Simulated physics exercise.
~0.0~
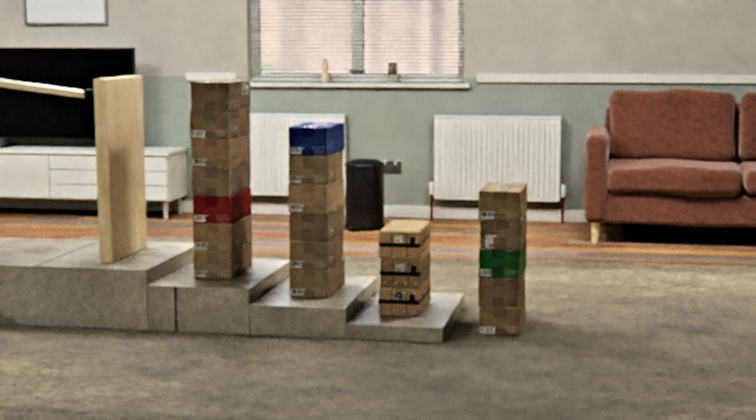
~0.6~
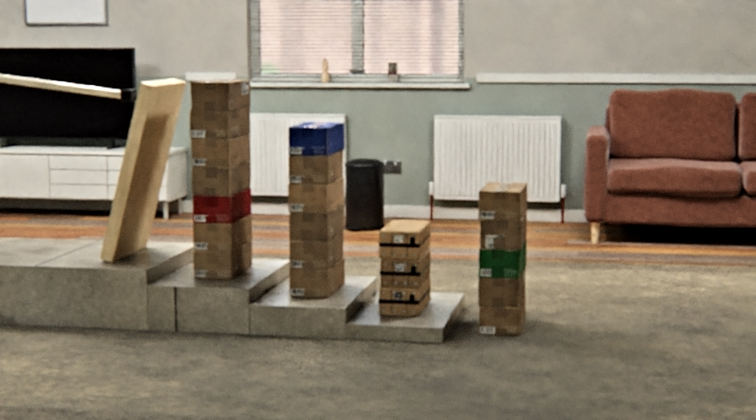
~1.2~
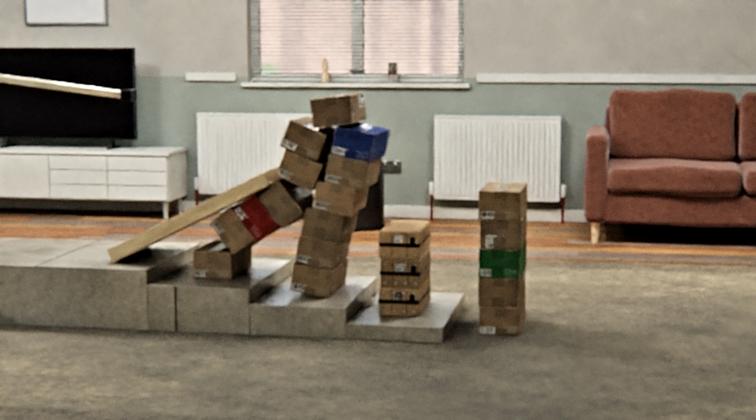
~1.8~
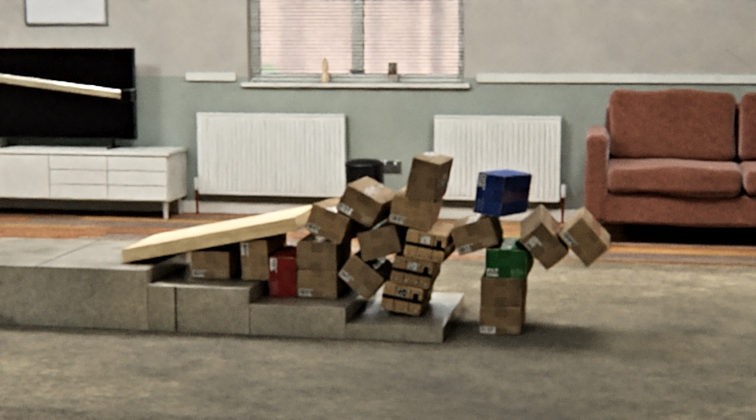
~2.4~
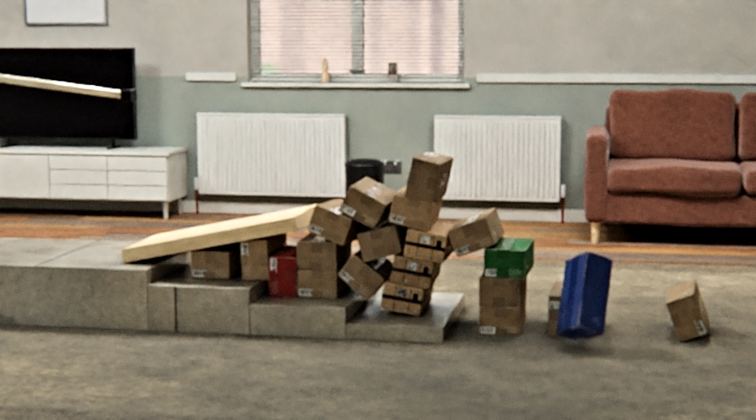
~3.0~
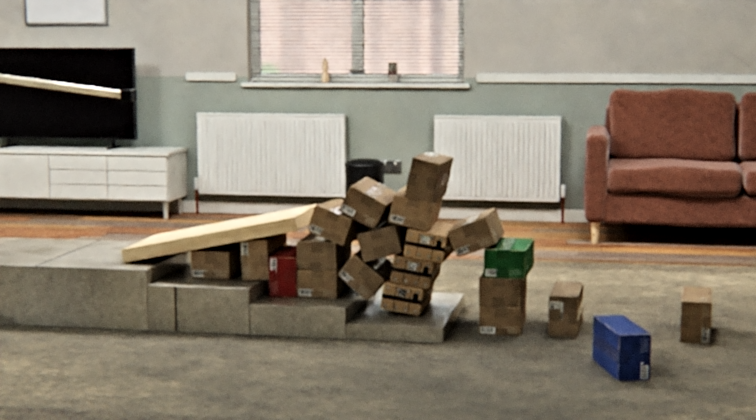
At first, a wooden board stands upright on the top step at the left, beside four stacks of cardboard boxes, three on descending steps and one on the floor. A thin pole pushes the board, which leans right toward the tallest stack. It topples into that stack, knocking the red box sideways and shoving the upper boxes against the blue-topped stack. That stack collapses over the shorter one, and the blue box flies across the green one. Finally, the board rests slanted on the heap, the red box lies fallen, the blue box settles on the floor at right, and the green box sits atop the shortened last stack.
